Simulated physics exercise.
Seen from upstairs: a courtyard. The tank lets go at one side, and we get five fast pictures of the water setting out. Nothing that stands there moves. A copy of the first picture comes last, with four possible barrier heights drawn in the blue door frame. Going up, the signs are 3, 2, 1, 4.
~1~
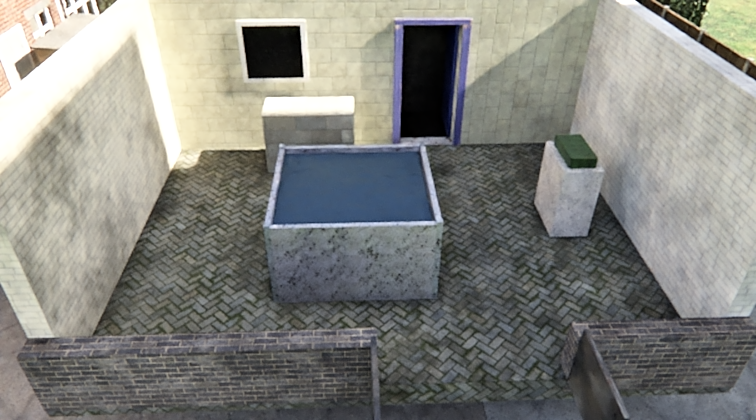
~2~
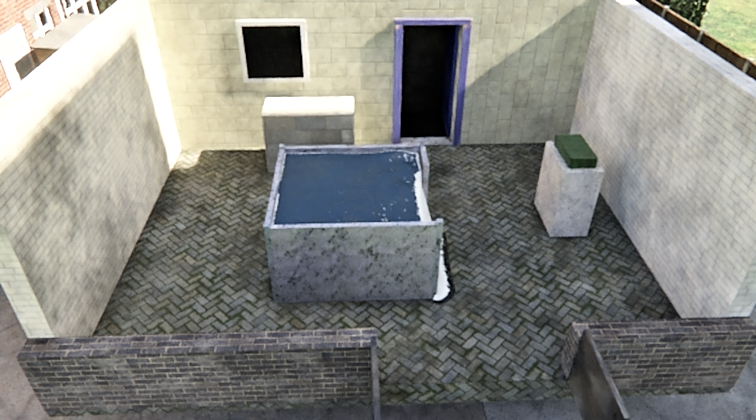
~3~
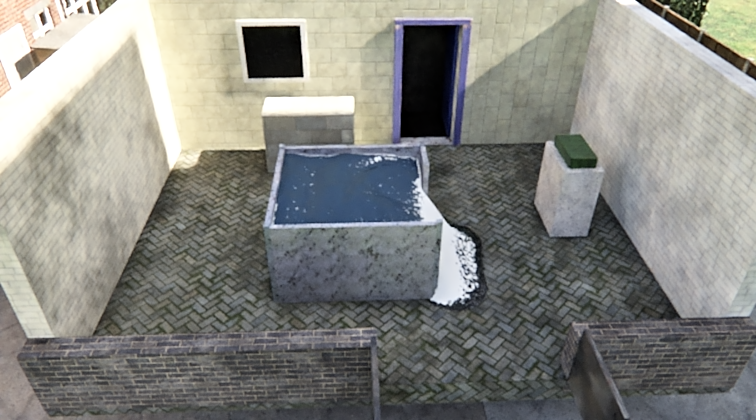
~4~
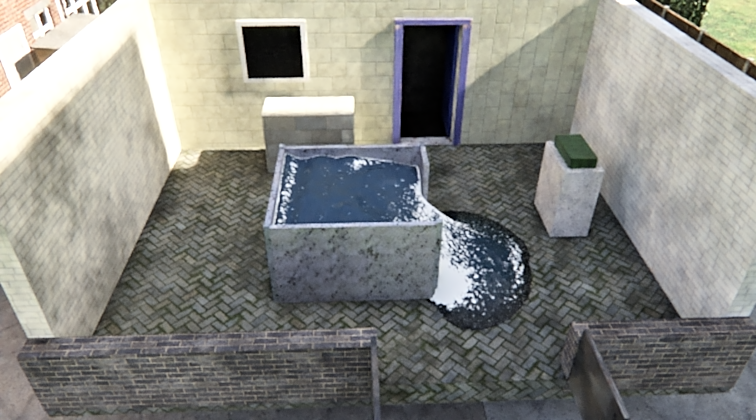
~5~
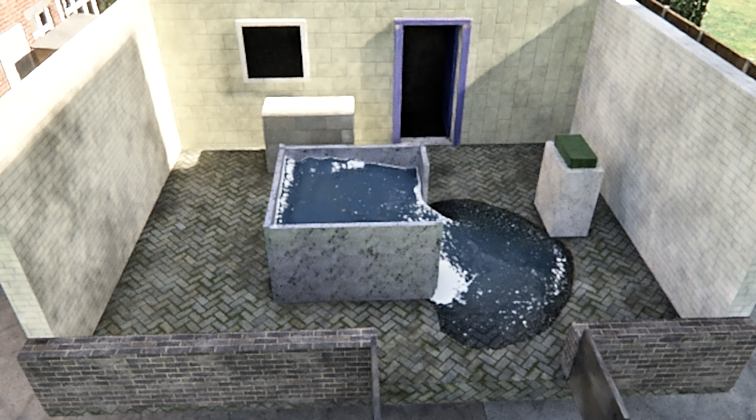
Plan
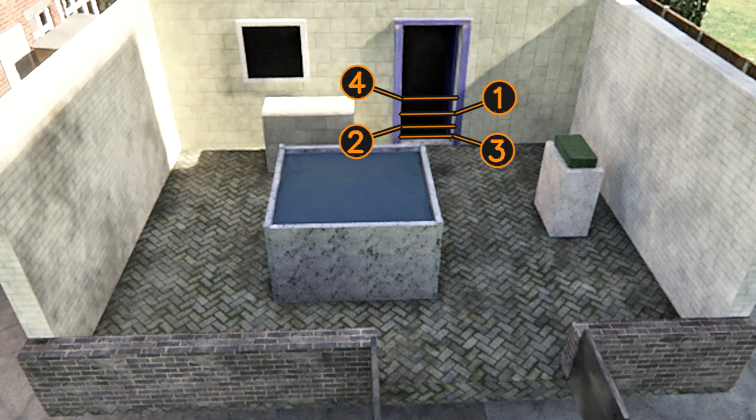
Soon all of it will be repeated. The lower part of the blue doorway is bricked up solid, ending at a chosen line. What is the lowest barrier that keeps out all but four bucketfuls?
Line 3 just does it.
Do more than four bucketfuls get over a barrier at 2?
No.
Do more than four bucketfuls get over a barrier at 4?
No.
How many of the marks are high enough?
All of them.
On the marked copy, 1 at (428, 113); 2 at (427, 126); 3 at (427, 136); 4 at (429, 98); from the bottom up 3, 2, 1, 4.
For line 1, nothing gets over.
For line 2, nothing gets over.
For line 3, nothing gets over.
For line 4, nothing gets over.
